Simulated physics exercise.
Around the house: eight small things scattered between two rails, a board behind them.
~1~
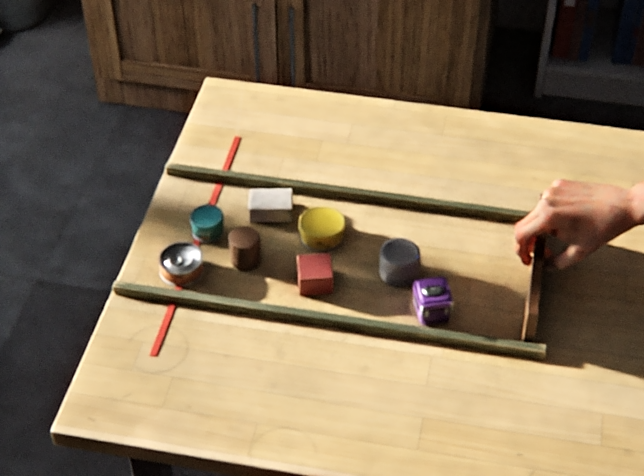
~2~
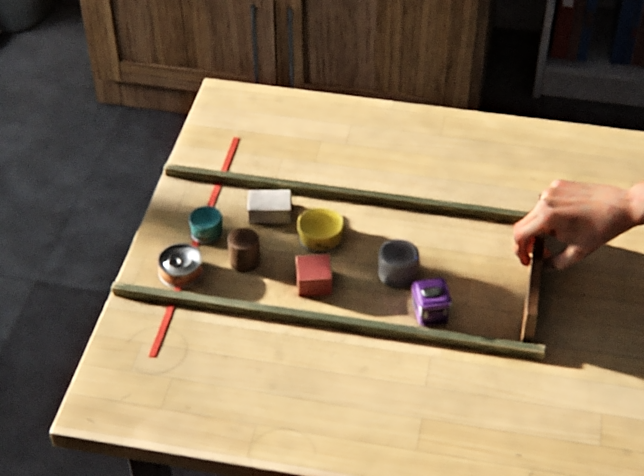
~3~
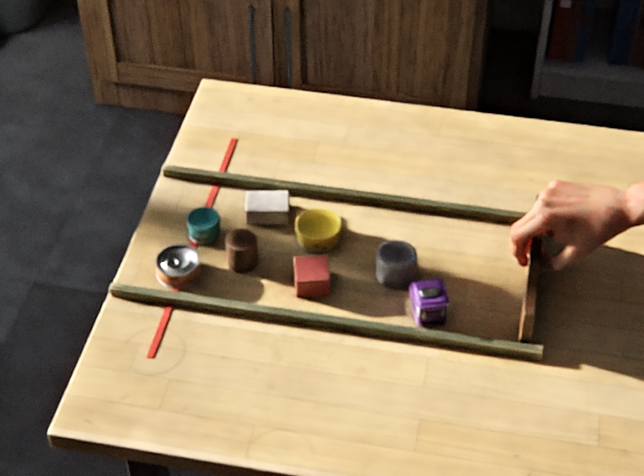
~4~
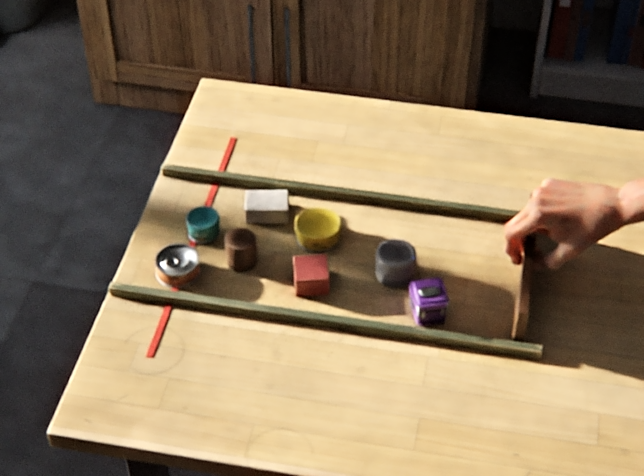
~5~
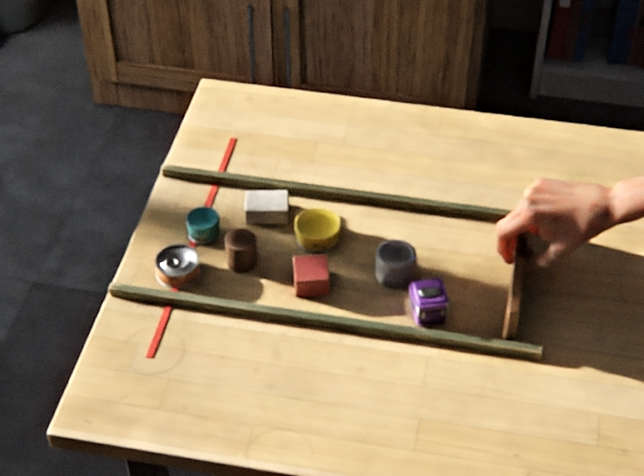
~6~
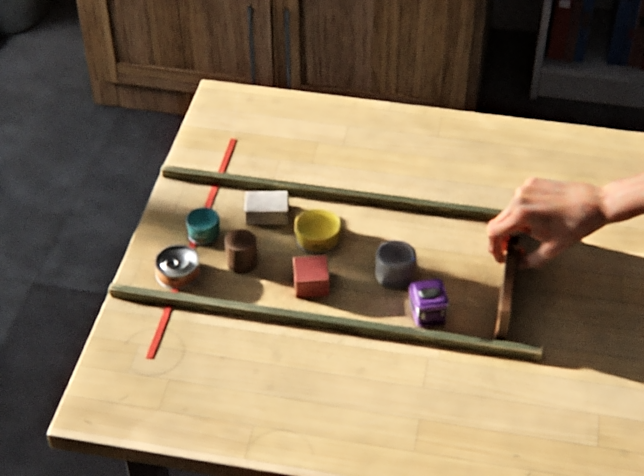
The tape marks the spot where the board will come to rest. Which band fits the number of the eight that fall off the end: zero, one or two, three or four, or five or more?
Count off: Fewer than three, some.
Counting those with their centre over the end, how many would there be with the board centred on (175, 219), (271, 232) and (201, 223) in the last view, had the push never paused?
Past-the-end tally - position 1: 5, position 2: 0, position 3: 1.
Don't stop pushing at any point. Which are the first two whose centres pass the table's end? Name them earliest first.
Listed earliest first, the orange tin comes before the turquoise tin.
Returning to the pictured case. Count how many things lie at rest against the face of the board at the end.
Count recorded: 3.
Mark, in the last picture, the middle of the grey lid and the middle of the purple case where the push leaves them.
Around (172, 237) and around (164, 265).
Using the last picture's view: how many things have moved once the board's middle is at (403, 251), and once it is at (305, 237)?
First 2, after that 6.
Soon after, none off yet; orange tin at rest near (178, 267); turquoise tin at rest near (203, 227); brown lid at rest near (241, 251).
Then, none off yet; orange tin at rest near (176, 267); turquoise tin moving near (201, 224); brown lid moved about its own width near (202, 243).
At rest, the number that fall off is one or two; fallen, orange tin.
